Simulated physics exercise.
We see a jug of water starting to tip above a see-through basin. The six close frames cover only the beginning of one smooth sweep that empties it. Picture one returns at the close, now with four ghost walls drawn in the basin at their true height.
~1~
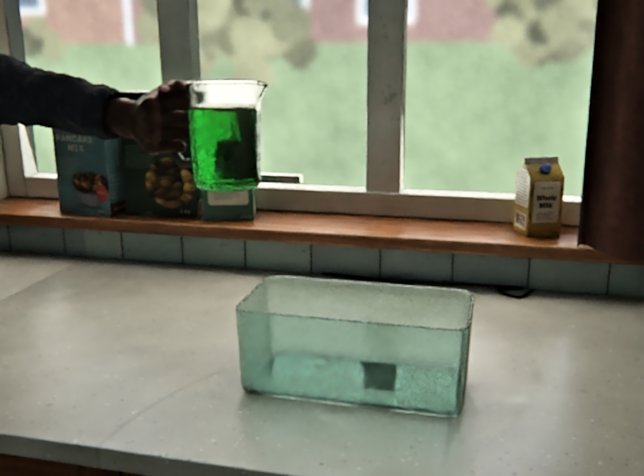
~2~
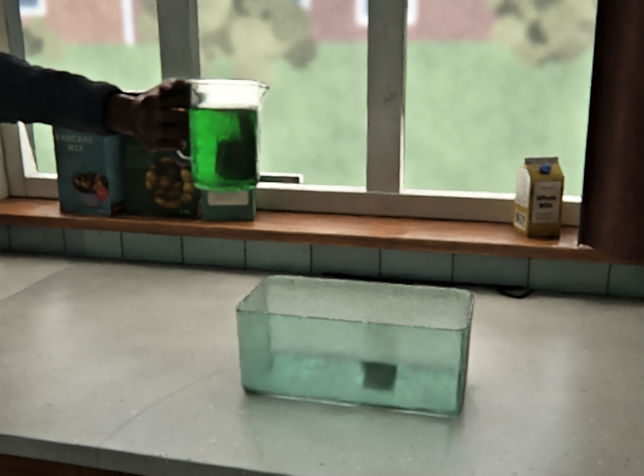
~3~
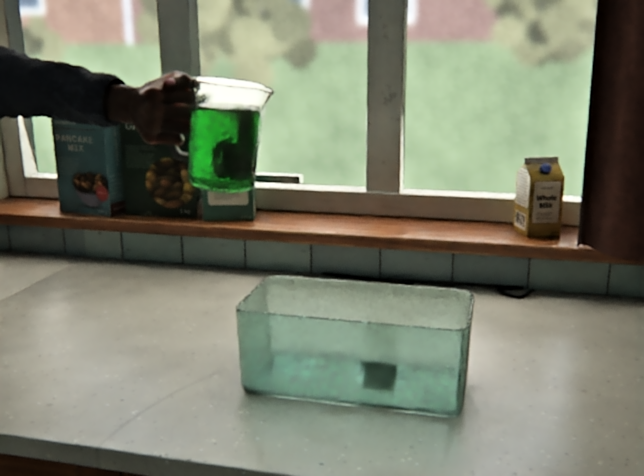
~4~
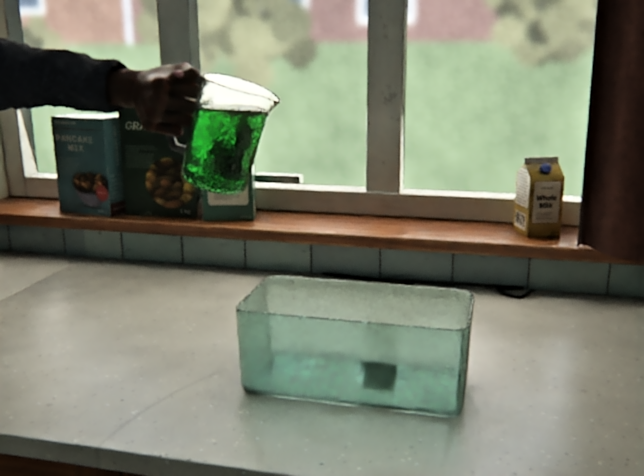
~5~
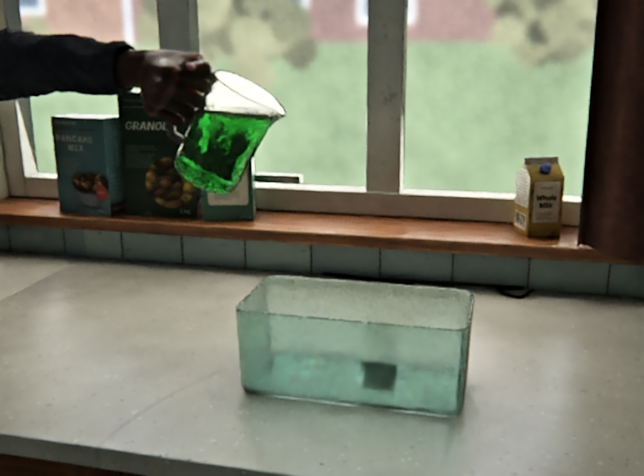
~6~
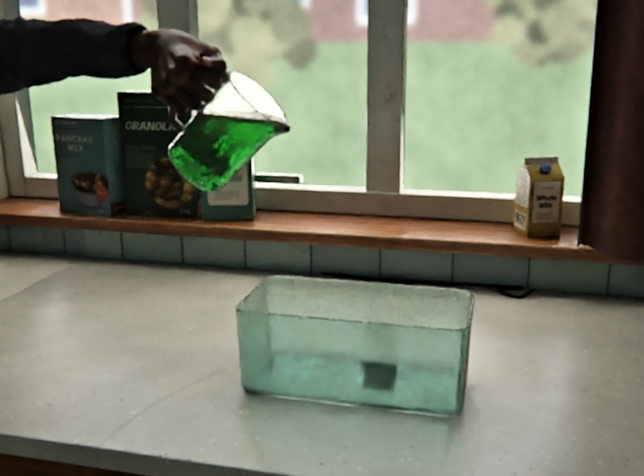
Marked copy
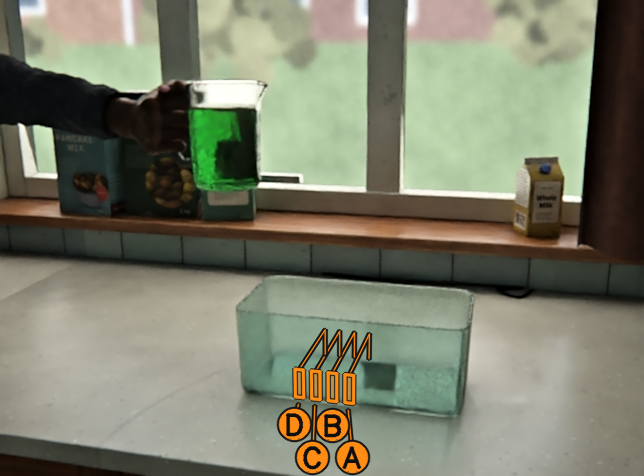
A jug of bright green liquid, held by a hand above a clear basin on the counter, stayed nearly upright at first, then tilted steadily further to the right in front of the window.
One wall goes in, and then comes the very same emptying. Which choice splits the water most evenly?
It is B.
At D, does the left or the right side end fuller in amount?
More ends on the right.
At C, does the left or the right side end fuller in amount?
The right one.
On the marked copy, A at (348, 409); B at (331, 407); C at (314, 405); D at (298, 403).
If A is chosen, about 81 % ends left of the wall and 6 % right of it; 13 % is lost outside.
If B is chosen, about 53 % ends left of the wall and 45 % right of it.
If C is chosen, about 14 % ends left of the wall and 83 % right of it.
If D is chosen, about 6 % ends left of the wall and 91 % right of it; 3 % is lost outside.
